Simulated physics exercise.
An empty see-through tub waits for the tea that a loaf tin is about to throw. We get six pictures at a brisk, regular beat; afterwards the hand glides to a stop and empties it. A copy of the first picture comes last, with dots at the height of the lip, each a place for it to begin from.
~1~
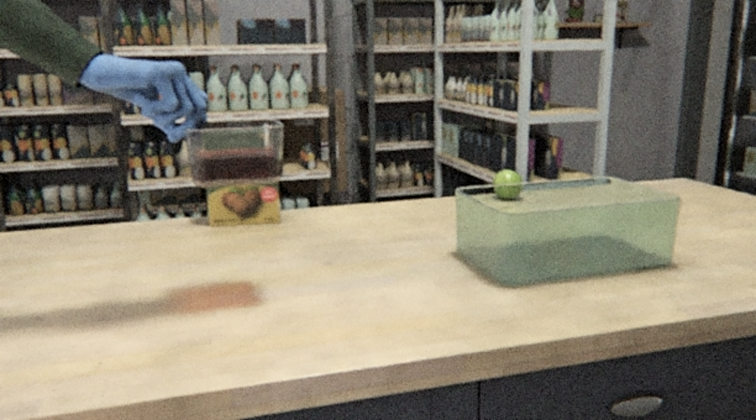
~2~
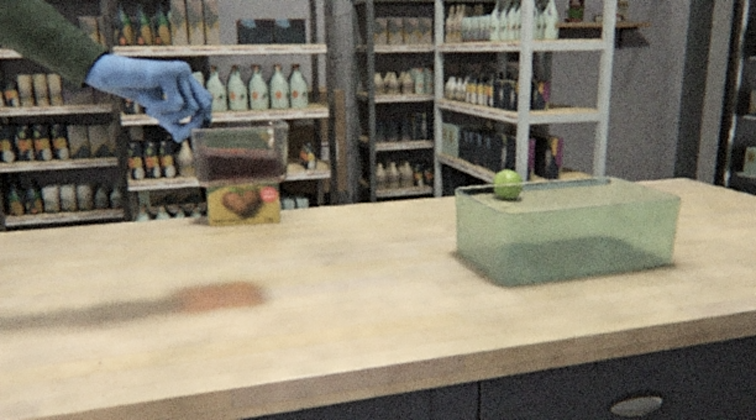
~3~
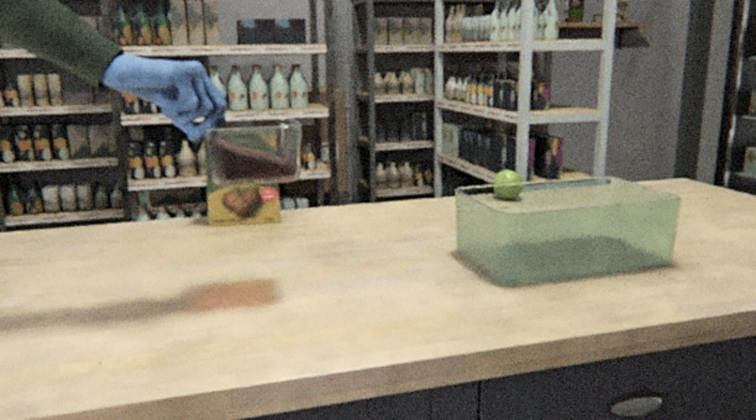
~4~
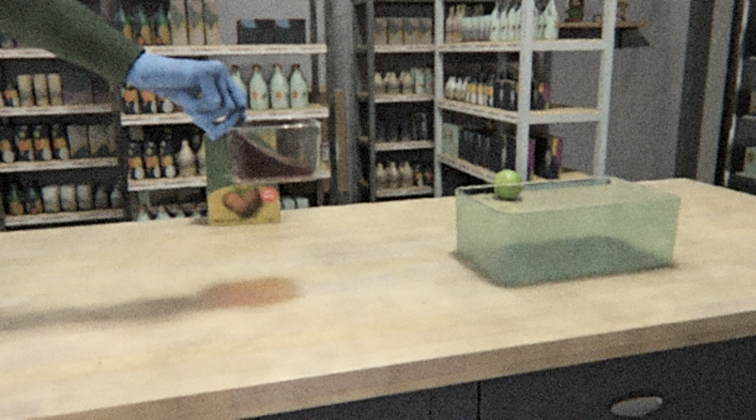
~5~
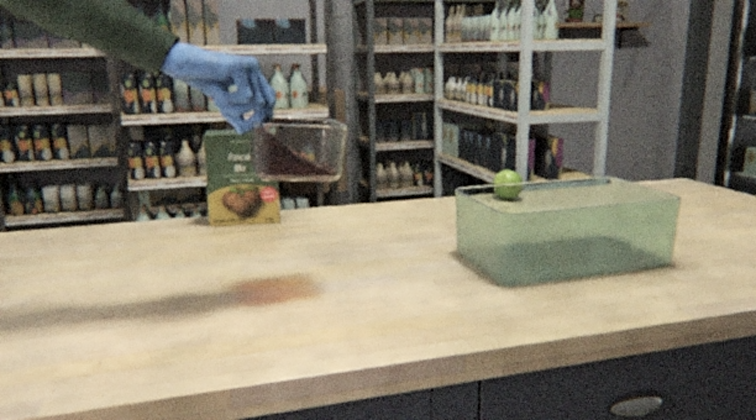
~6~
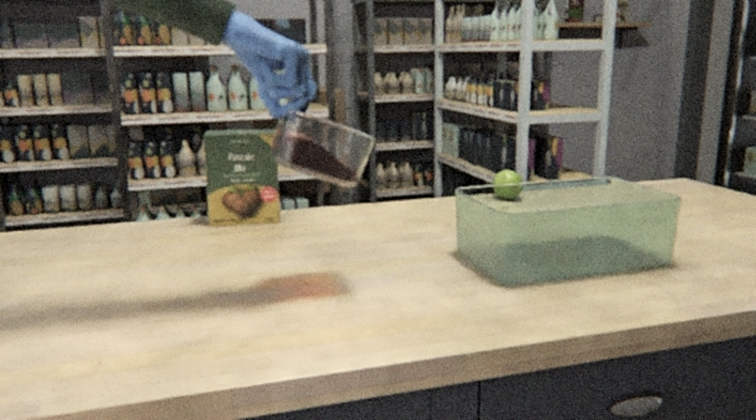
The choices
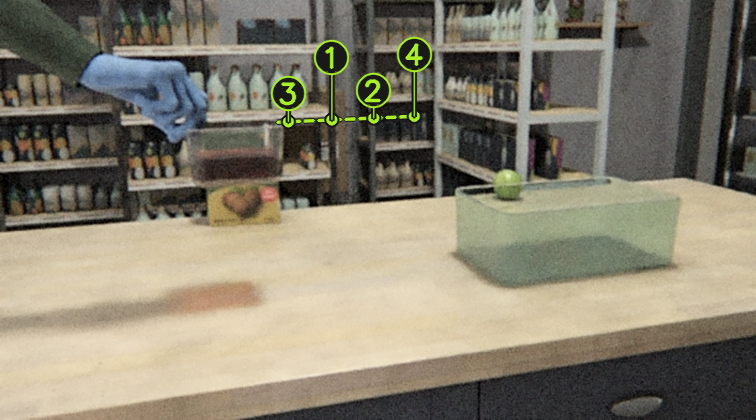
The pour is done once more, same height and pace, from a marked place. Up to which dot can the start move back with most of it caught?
Take 1.
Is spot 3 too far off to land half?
Yes, that goes wrong.
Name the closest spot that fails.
3.
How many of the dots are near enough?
Three of the four.
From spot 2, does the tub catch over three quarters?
Yes, clearly.
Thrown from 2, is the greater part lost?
No, that is safe.
On the marked copy, 1 at (331, 119); 2 at (373, 118); 3 at (288, 121); 4 at (414, 116).
If 1 is chosen, about 69 % lands in the tub, 25 % falls short and 6 % goes beside or beyond.
If 2 is chosen, about 92 % lands in the tub, 1 % falls short and 7 % goes beside or beyond.
If 3 is chosen, about 29 % lands in the tub, 64 % falls short and 7 % goes beside or beyond.
If 4 is chosen, about 95 % lands in the tub, 2 % falls short and 3 % goes beside or beyond.
